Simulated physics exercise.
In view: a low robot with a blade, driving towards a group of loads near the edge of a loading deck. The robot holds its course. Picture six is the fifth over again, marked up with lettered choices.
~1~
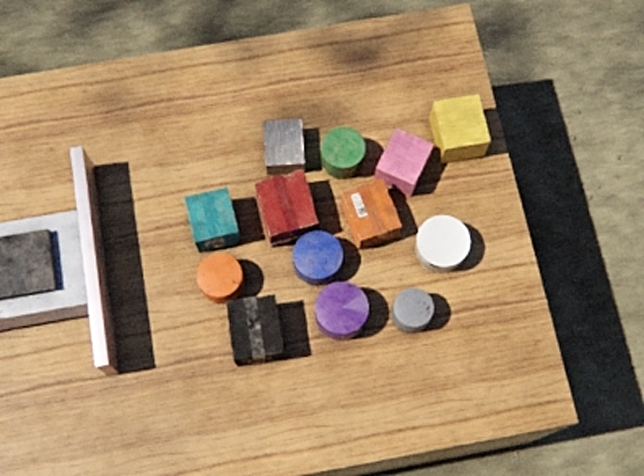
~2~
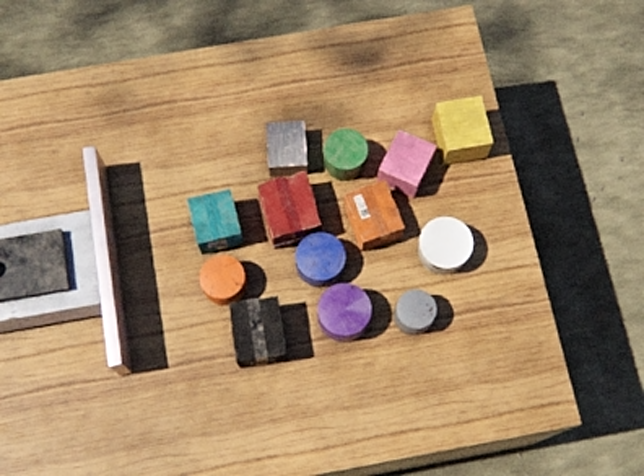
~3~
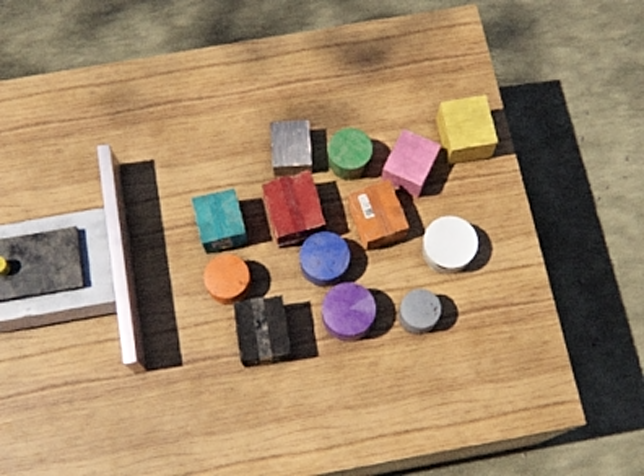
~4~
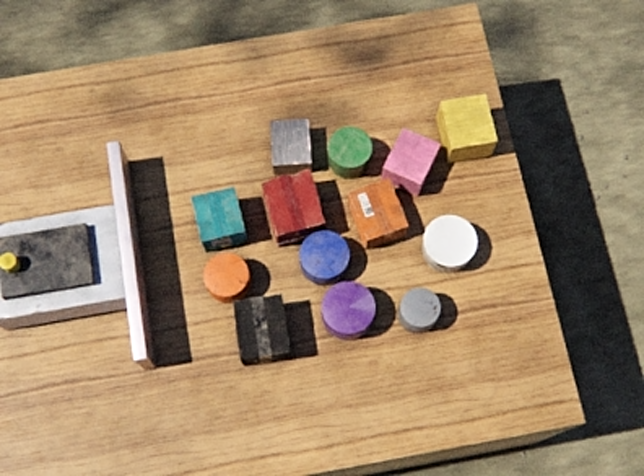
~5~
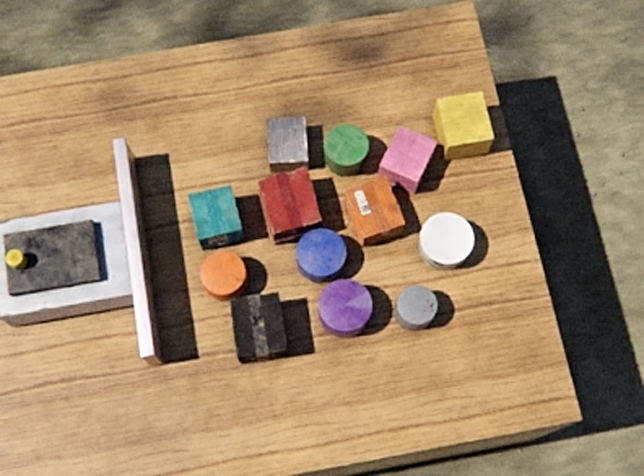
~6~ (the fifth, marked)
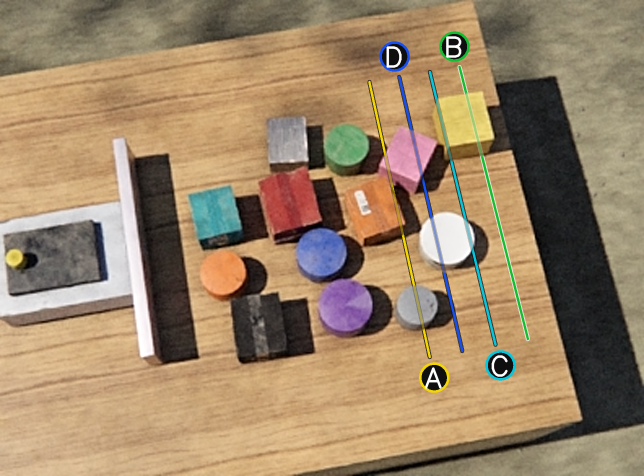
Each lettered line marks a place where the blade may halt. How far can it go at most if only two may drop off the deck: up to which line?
Line A.
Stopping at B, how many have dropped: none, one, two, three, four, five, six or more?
In all, six or more.
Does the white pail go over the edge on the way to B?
Yes.
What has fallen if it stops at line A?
The yellow crate goes over.
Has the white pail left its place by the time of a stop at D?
Yes.
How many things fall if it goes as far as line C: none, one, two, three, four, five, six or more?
Six or more.
On the copy, A at (398, 213); B at (492, 197); C at (461, 202); D at (429, 208).
On A. First, robot (157, 239); black parcel (279, 325); orange canister (267, 269).
Then, robot (254, 222); yellow crate (469, 125); white pail (467, 249).
Finally, robot (325, 210); yellow crate over the edge; orange parcel (513, 189); one fallen.
By contrast, B drops eight; C drops eight; D drops four.
